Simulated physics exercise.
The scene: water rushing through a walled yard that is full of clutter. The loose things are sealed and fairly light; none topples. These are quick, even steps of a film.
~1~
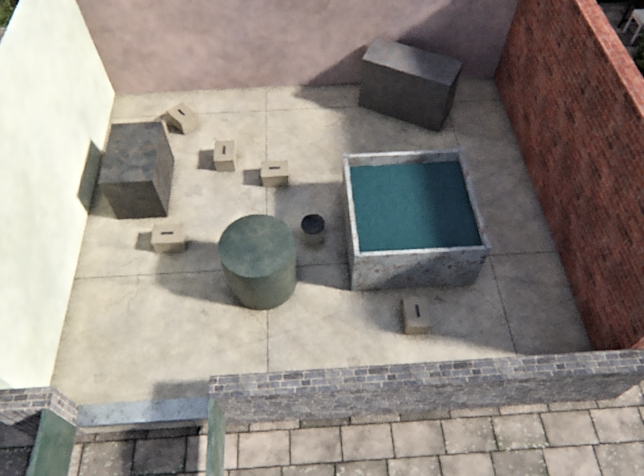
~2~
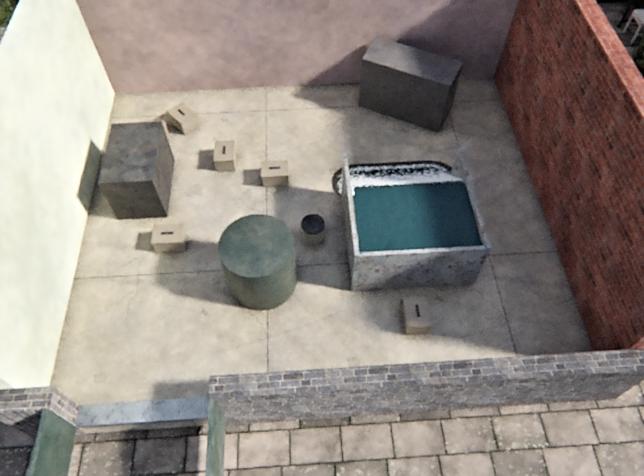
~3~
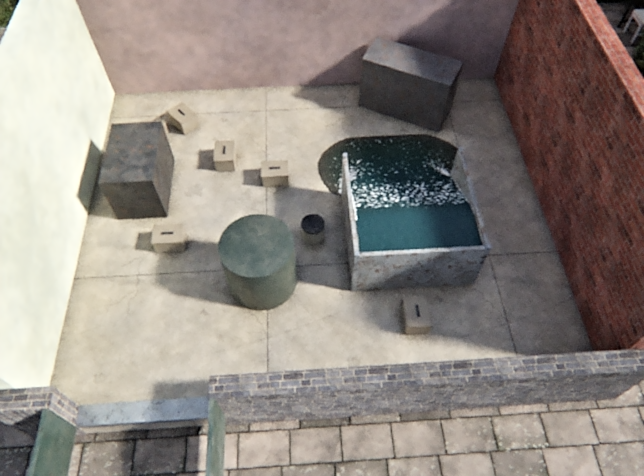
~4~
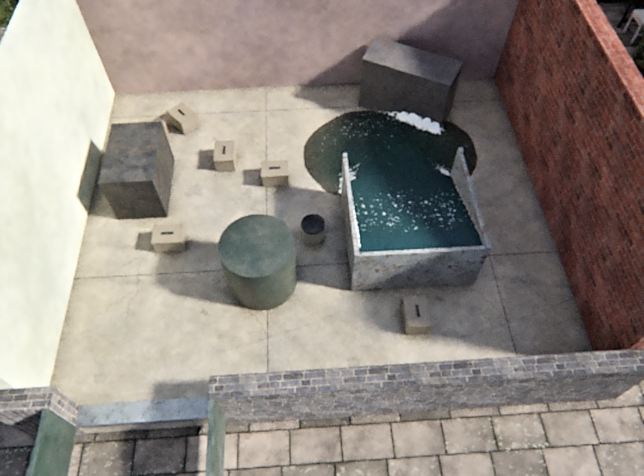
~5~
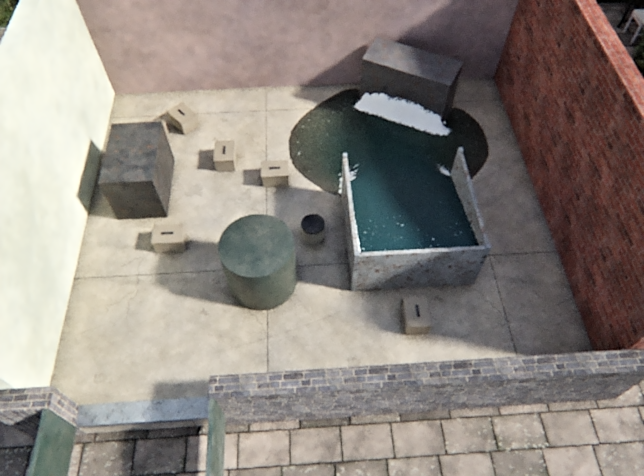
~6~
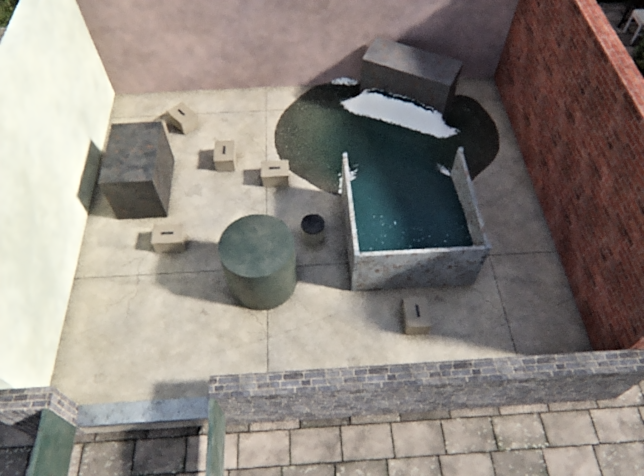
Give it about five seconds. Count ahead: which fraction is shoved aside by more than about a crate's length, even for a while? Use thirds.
That comes to between one and two thirds.
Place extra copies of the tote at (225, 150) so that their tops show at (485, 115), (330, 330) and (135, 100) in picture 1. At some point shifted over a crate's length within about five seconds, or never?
As listed: That far or more, less than that, moved that far.
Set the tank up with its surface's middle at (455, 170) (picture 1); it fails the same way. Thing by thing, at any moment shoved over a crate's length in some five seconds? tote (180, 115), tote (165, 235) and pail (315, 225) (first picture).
In that order: Yes, yes, never so far.
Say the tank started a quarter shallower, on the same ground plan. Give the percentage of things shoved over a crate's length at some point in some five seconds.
Close to 40 %.
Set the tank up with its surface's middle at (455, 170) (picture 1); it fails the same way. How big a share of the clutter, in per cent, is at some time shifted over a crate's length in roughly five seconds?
Some 60 per cent.
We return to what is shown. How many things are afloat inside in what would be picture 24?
2 of them.
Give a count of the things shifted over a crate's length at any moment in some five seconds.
It comes to 3.
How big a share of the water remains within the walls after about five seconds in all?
Some 98 per cent.
A moment on, 0 of 7 are well off their spots; 0 afloat.
Next, 0 of 7 are well off their spots; 0 afloat.
Later, 3 of 7 are well off their spots; 2 afloat.
In the end, 3 of 7 are well off their spots, and 3 have been at some point; 2 afloat.
